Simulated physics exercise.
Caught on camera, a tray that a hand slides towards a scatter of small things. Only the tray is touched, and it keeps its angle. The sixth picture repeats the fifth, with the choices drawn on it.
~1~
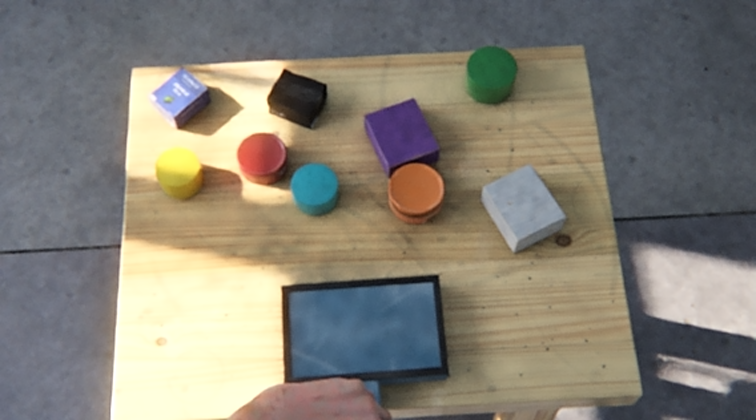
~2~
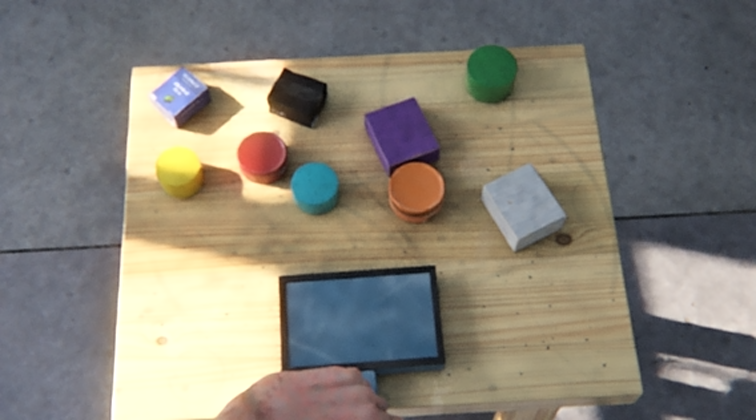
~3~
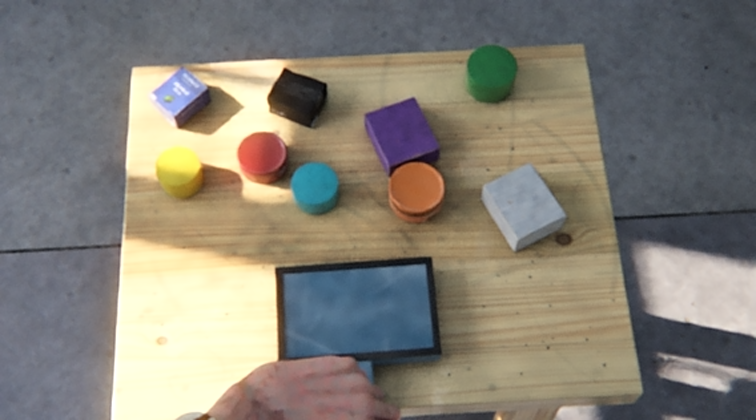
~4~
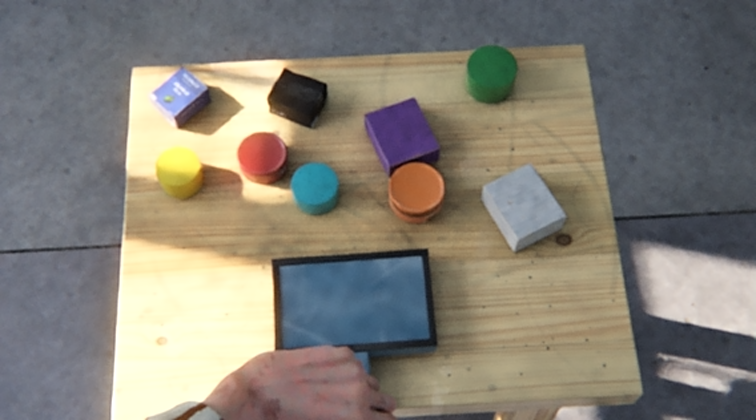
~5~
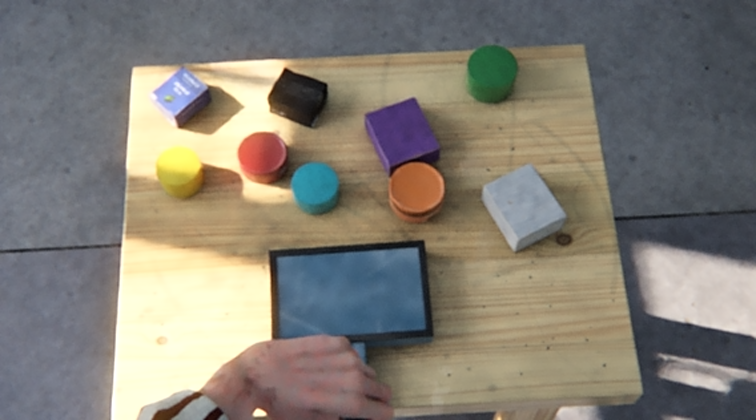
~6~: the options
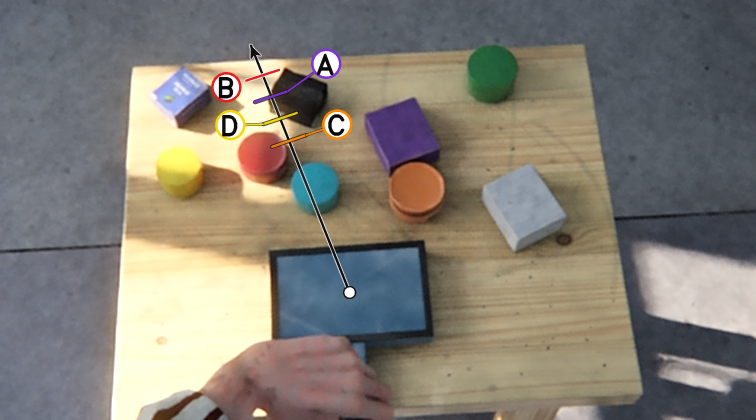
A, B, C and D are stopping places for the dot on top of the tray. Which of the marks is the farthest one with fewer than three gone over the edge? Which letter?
Stop at D.
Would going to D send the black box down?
Yes.
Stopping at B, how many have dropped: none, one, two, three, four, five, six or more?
Three.
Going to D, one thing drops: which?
The black box goes over.
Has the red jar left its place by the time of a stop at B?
Yes.
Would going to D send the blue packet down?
No.
On the copy, A at (271, 97); B at (263, 76); C at (289, 141); D at (281, 118); the arrow from (350, 292) to (251, 46); the white dot at (350, 292).
On D. First, tray (324, 231); purple block (400, 128); turquoise pot (312, 166).
Then, tray (299, 169); black box (297, 72); red jar (258, 109).
Finally, tray (282, 124); black box over the edge; red jar (242, 67); one fallen.
By contrast, A drops three; B drops three; C is within the limit but short.
